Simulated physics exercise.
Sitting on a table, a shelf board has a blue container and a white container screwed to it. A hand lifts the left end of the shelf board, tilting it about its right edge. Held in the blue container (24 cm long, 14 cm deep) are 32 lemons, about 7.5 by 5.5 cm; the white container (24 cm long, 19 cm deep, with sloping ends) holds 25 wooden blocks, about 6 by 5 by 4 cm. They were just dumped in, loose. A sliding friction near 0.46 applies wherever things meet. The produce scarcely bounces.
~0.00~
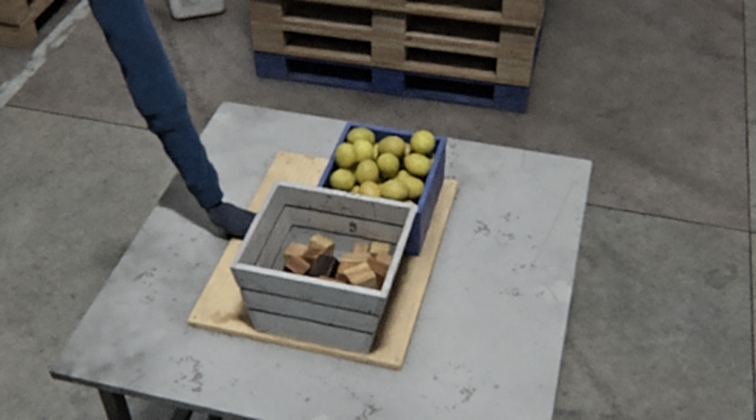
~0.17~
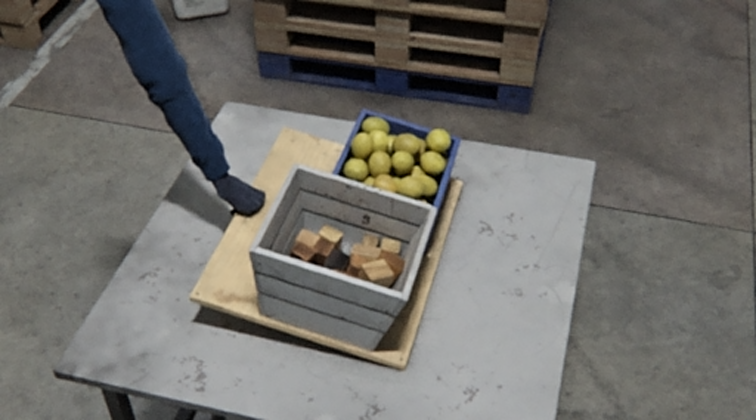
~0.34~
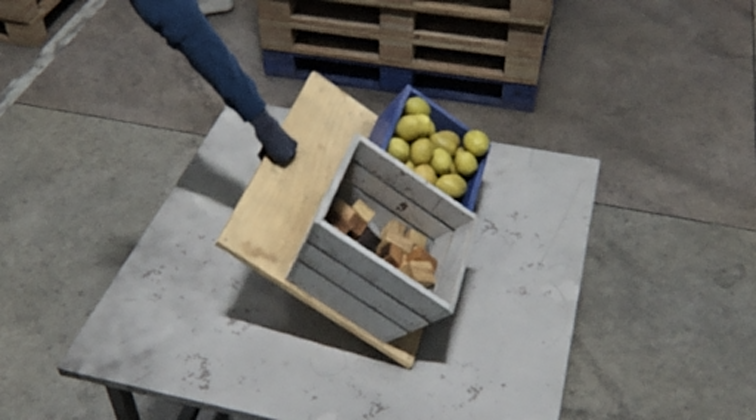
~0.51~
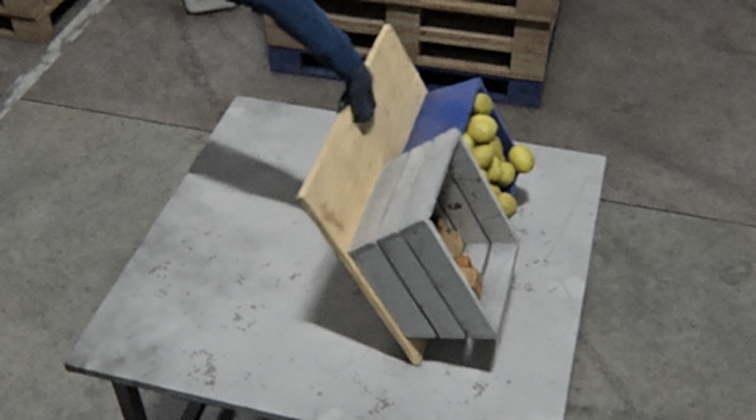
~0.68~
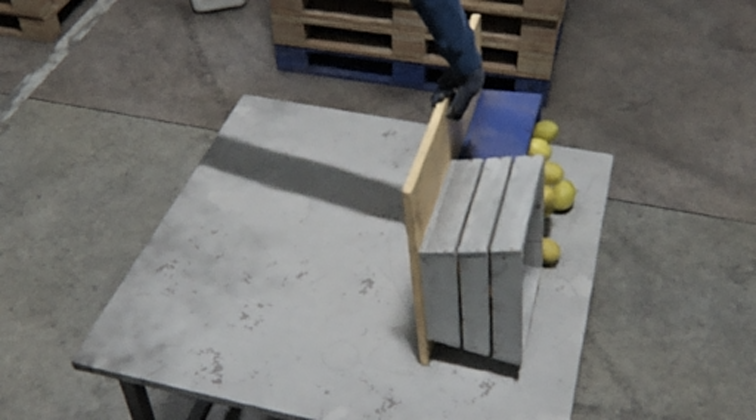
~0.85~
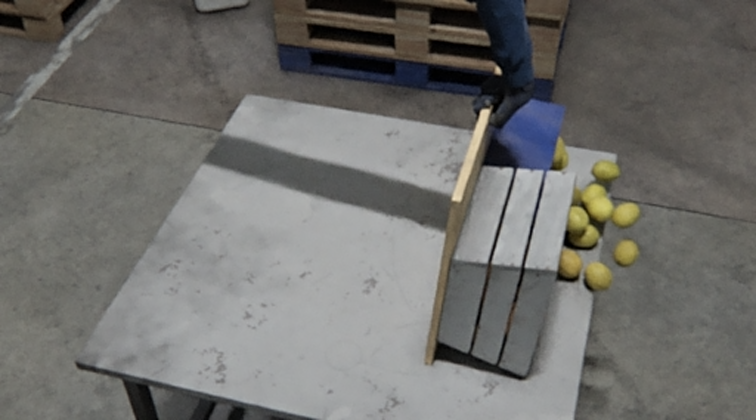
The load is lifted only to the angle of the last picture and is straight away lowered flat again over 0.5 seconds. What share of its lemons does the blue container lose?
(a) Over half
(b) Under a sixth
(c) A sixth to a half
(a) Over half.
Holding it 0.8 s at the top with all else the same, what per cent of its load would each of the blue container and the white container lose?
With that change, blue container sheds 80 percent and white container sheds 50 percent.
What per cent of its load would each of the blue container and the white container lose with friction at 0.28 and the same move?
Then the blue container sheds 70 per cent, while the white container sheds 60 per cent.
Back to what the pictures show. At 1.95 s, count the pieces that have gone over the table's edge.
Piece count: Some 20.
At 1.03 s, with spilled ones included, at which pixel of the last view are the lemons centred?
Around (570, 208) in pixels.
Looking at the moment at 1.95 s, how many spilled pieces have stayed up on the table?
Around 20 in all.
After 1.03 s, tilt 67°; the blue container is down by 24 of 32 and the white container is down by 10 of 25.
After 1.25 s, tilt 10°; the blue container is down by 26 of 32 and the white container is down by 14 of 25.
After 1.56 s, tilt 0°; the blue container is down by 26 of 32 and the white container is down by 14 of 25.
When it is over (at 1.95 s), the blue container is down by 26 of 32 and the white container is down by 14 of 25. Asked share, 26 of 32, 81 per cent.
